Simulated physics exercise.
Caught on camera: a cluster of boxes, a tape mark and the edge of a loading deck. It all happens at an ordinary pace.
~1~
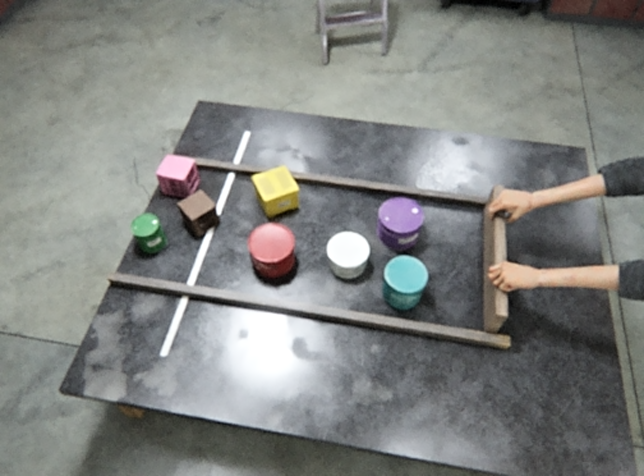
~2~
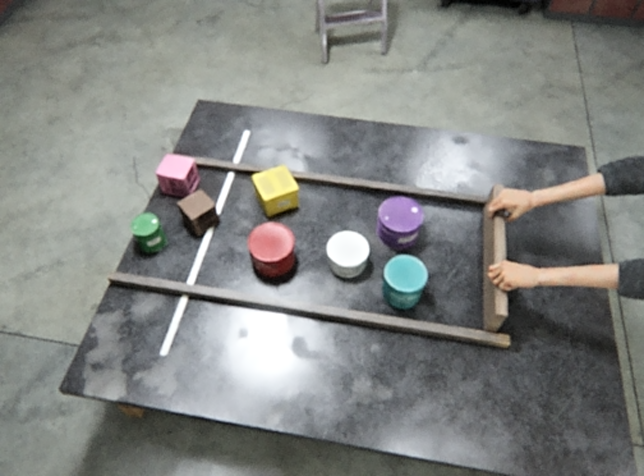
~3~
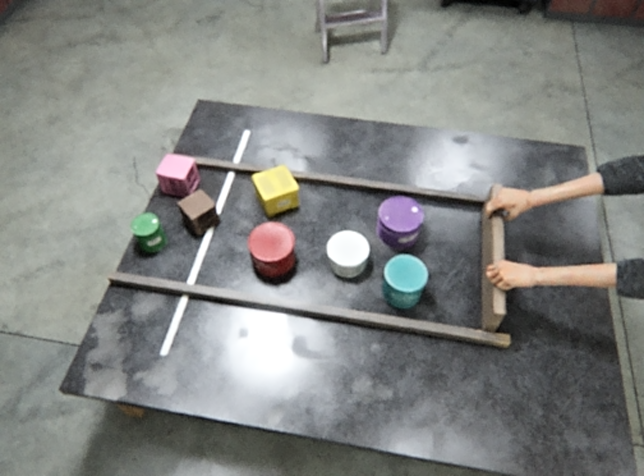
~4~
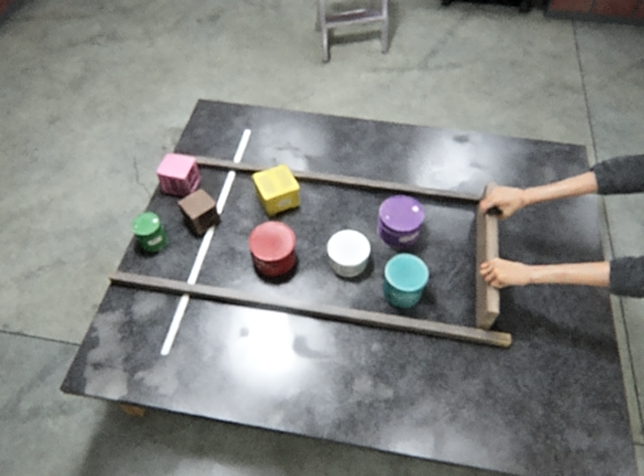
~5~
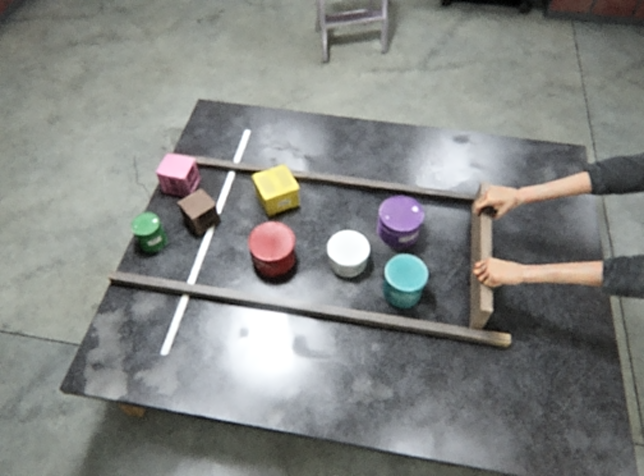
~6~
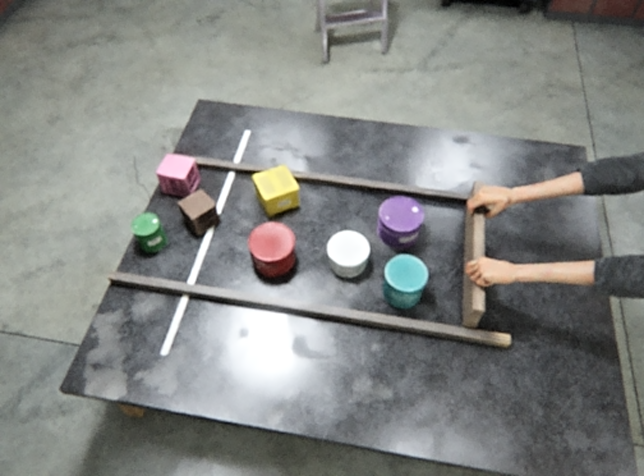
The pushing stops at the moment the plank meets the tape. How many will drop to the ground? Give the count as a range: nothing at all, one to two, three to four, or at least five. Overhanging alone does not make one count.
The count is one to two.
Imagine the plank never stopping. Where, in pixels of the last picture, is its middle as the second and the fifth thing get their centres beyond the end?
The middle sits near (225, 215) at the first moment and near (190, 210) at the second.
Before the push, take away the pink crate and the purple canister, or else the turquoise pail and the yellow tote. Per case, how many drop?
Falls come to 1 the first time and 0 the other time.
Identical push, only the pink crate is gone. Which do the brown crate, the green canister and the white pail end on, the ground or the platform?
I'd say the brown crate stays aboard, the green canister gets knocked off and the white pail stays aboard.
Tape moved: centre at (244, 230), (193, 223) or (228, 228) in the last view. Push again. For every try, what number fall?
Per try in turn: 0, 2, 1.
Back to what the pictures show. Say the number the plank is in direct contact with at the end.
Total: 3.
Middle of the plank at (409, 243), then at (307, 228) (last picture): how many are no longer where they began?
2, then 5.
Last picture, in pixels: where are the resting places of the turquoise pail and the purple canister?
Turquoise pail: About (176, 252); purple canister: About (200, 190).
Early on, none off yet; green canister at rest near (149, 233); pink crate at rest near (179, 176); brown crate at rest near (200, 213).
Finally, the number that fall off is one or two; lost, pink crate and green canister.
